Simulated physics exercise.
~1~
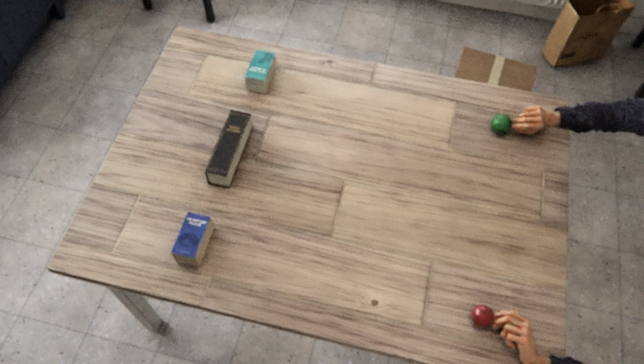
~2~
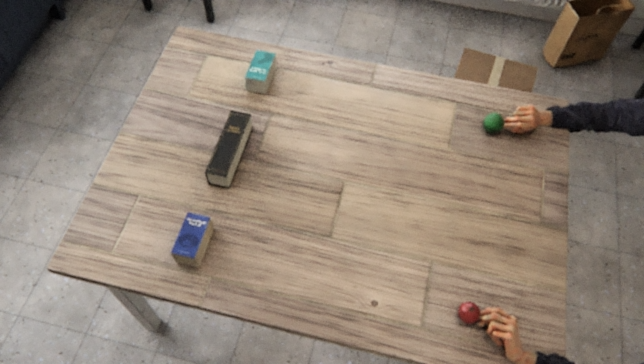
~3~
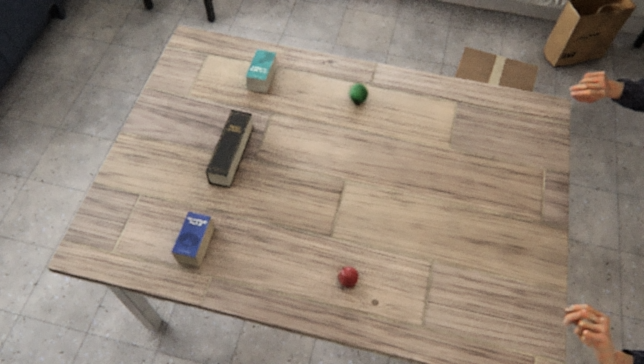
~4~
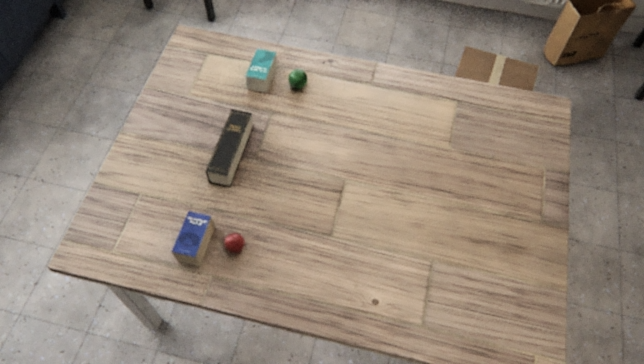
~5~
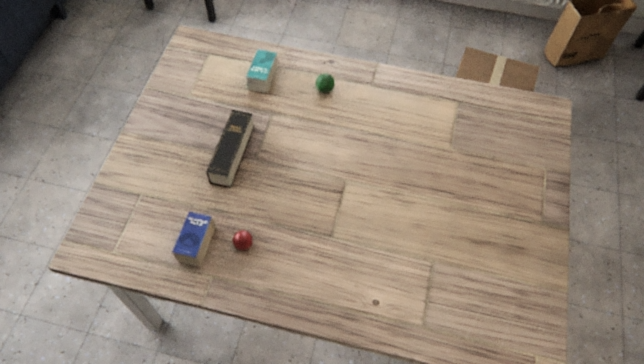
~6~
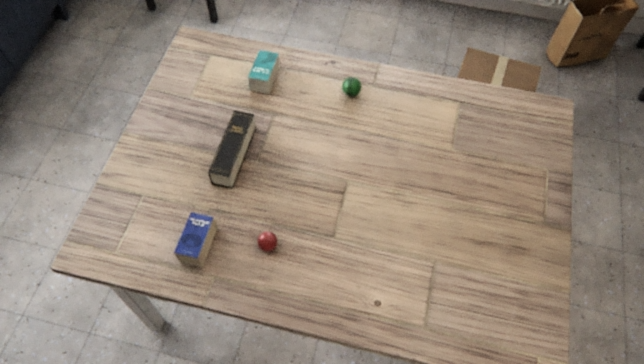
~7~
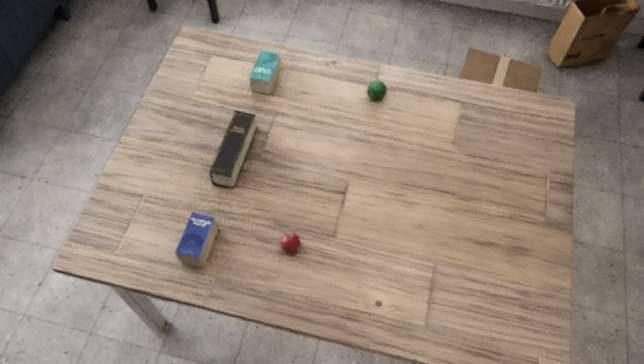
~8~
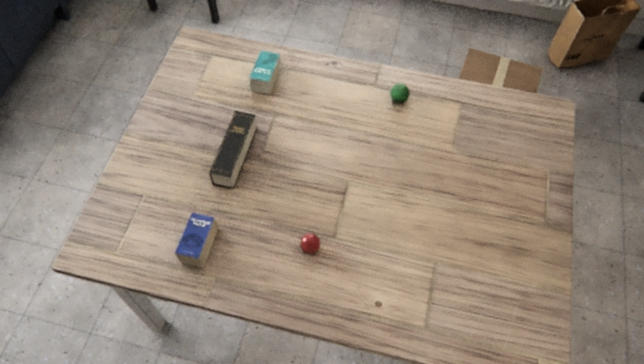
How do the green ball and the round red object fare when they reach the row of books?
Neither gets through. The green ball is stopped at the turquoise book and the red object at the blue book, and both roll back to the right.
